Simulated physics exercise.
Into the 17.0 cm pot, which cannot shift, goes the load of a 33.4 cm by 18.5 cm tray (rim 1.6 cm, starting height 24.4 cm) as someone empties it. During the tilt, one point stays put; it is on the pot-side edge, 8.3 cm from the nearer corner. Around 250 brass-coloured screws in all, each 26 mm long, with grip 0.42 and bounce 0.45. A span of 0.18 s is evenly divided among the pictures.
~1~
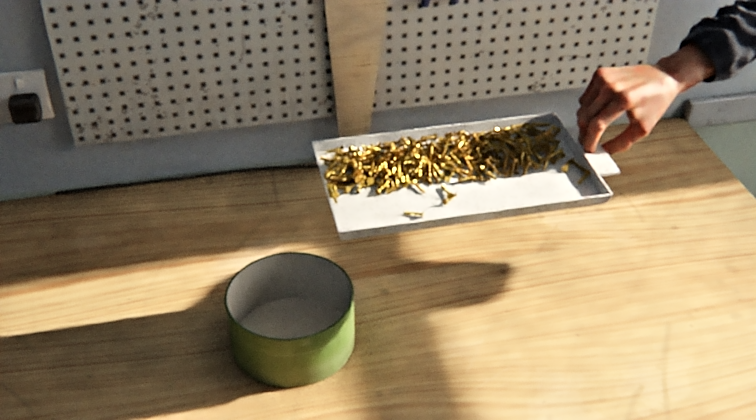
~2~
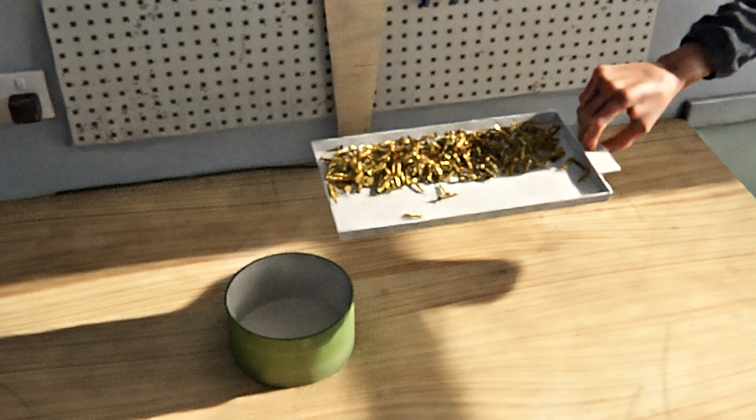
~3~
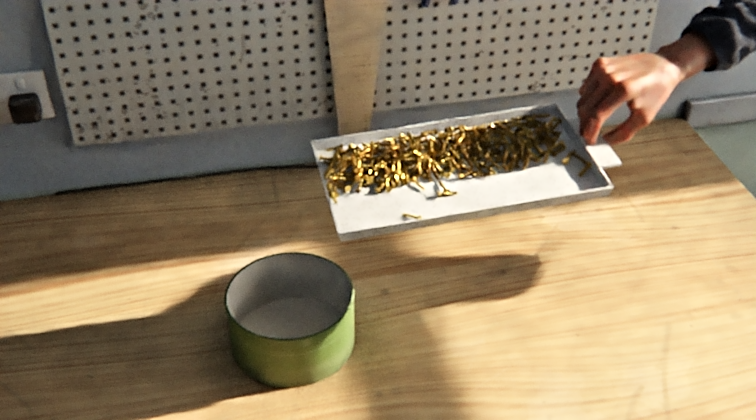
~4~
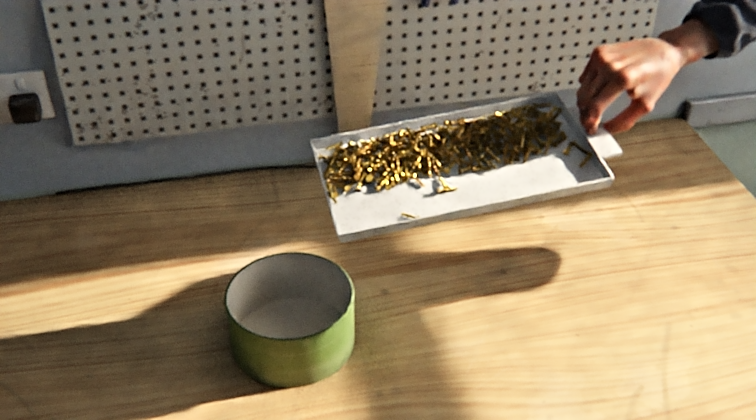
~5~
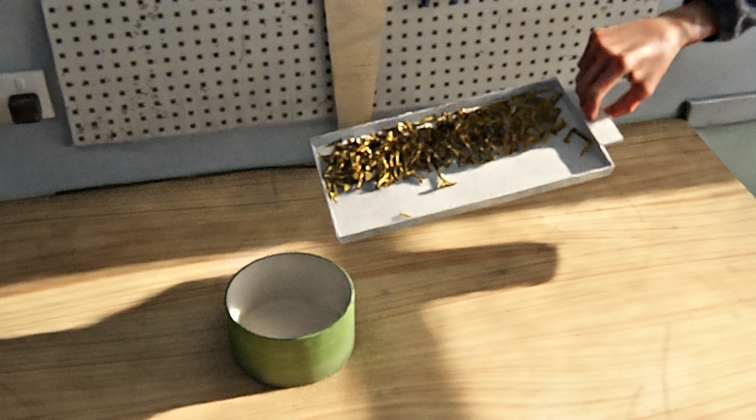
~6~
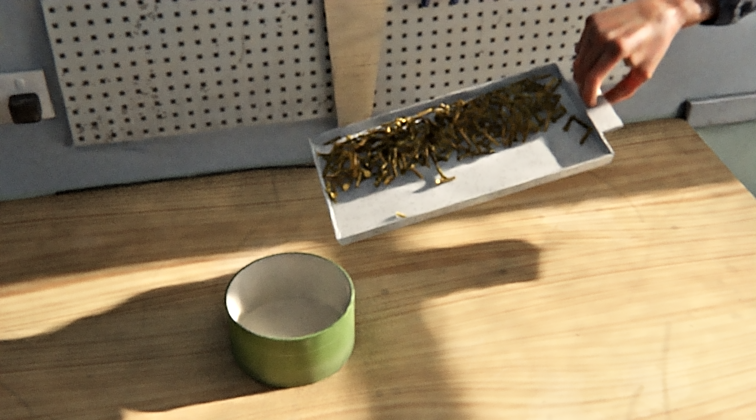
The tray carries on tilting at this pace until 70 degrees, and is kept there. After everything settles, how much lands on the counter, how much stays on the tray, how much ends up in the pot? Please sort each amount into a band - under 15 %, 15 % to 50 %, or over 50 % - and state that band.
Counter: Over 50 %; tray: Under 15 %; pot: 15 % to 50 %.
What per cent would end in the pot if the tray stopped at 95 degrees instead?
Then about 35 per cent.
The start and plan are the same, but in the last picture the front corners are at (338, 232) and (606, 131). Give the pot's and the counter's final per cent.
Pot 65 % / counter 30 %.
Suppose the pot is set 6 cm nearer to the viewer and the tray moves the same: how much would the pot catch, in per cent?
Close to 75 per cent, then.
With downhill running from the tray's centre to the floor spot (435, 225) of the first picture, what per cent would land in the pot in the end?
Something like 0 in a hundred.
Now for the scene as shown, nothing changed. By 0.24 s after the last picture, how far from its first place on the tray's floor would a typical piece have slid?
By then it sits near 2 cm from where it began.
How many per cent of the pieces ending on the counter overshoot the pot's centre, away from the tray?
I'd put it at close to 90 per cent.
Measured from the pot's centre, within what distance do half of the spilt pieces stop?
About 18 cm.
Then, 0.24 s after the last picture, tilt 43 degrees; the tray holds 100 %, the pot 0 %.
Then, 0.39 s after the last picture, tilt 61 degrees; the tray holds 95 %, the pot 0 %.
Then, 0.68 s after the last picture, tilt 70 degrees; the tray holds 10 %, the pot 30 %.
In the end, counter 60 %, tray 5 %, pot 35 %.
